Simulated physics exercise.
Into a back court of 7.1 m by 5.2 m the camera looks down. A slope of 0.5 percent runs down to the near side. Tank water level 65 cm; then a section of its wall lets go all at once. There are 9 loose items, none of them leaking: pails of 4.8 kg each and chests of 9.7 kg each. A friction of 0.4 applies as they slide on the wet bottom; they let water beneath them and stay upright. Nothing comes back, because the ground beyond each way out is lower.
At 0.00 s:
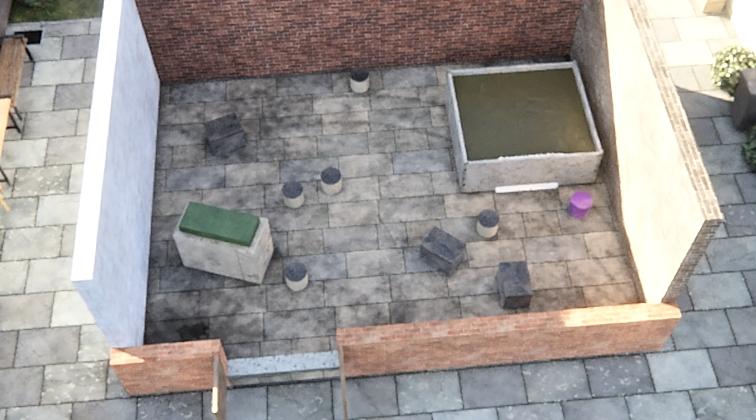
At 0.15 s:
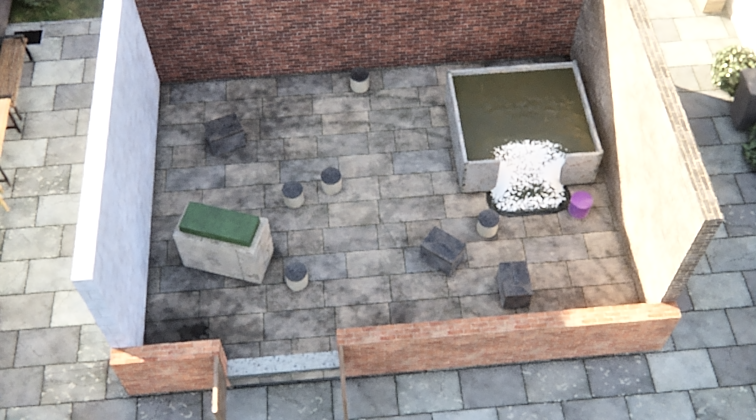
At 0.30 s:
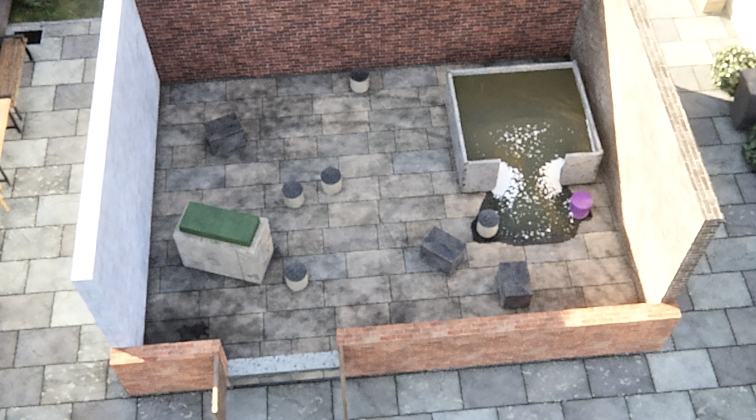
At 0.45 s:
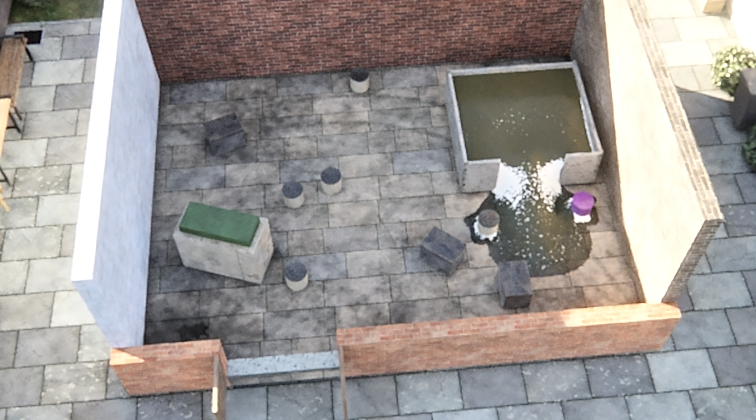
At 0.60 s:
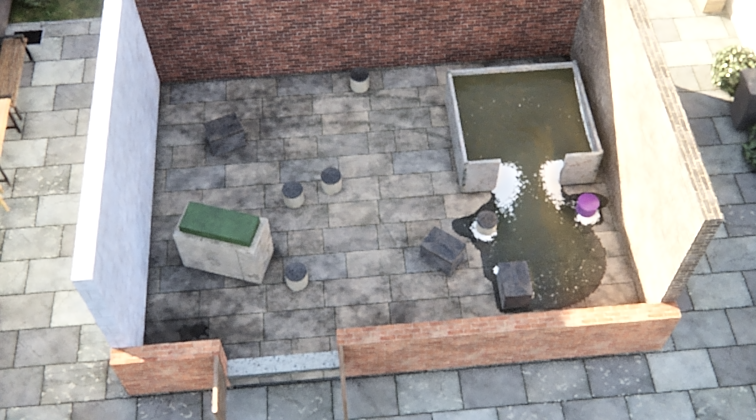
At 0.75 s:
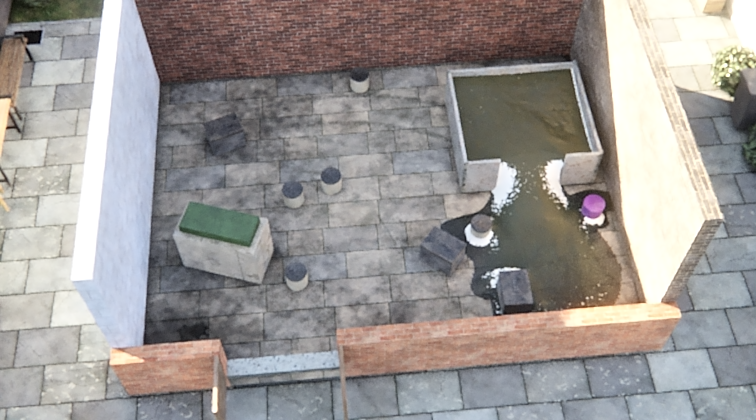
Murky water burst through a gap in the raised tank's front wall, foaming white, and spread across the paving around the nearby blocks and pails, nudging the purple pail slightly to the right.
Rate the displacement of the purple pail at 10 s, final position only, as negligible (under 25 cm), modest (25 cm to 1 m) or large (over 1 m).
It is large.
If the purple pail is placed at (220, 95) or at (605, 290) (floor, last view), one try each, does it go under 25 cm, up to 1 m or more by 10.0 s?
Outcomes in order: It is taken a long way; it is taken a long way.
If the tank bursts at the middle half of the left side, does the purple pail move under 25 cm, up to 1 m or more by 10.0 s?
From there, the purple pail remains planted.
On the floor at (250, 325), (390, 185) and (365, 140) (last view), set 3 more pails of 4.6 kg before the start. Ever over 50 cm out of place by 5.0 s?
So that's beyond the threshold, within the threshold and within the threshold, in that sequence.
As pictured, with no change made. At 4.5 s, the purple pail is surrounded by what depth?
Depth approx. 9 cm.
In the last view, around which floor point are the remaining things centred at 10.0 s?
(329, 149).
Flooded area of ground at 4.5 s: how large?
About 24 m2.
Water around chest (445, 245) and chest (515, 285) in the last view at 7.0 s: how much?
Depths: Near 4 cm, then near 8 cm.
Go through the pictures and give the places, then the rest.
The first frame shows the purple pail at (582, 200), on the bottom; water covers 3.7 m2; 0 of 9 have shifted.
The second frame shows the purple pail at (582, 200) rests on the ground; 4.3 m2 under water; 0 of 9 have shifted.
The third frame shows the purple pail at (582, 200), on the bottom; water covers 5.0 m2; 0 of 9 have shifted.
The fourth frame shows the purple pail at (583, 200) rests on the ground; water covers 5.9 m2; 0 of 9 have shifted.
The fifth frame shows the purple pail at (589, 202) rests on the ground, 10 cm from its start; water covers 6.9 m2; 1 of 9 have shifted.
The sixth frame shows the purple pail at (594, 203) rests on the ground, 19 cm from its start; 8.1 m2 under water; 3 of 9 have shifted.
After 2.0 s the purple pail is near (609, 204), 0.4 m from its start, aground; 0 of 9 are out; 1 afloat.
After 4.5 s the purple pail is near (580, 223), 0.5 m from its start, afloat; 0 of 9 are out; 3 afloat.
After 7.0 s the purple pail is near (587, 212), 0.2 m from its start, afloat; 0 of 9 are out; 3 afloat.
After 10.0 s the purple pail is near (496, 278), 2.0 m from its start, afloat; 0 of 9 are out; 5 afloat.
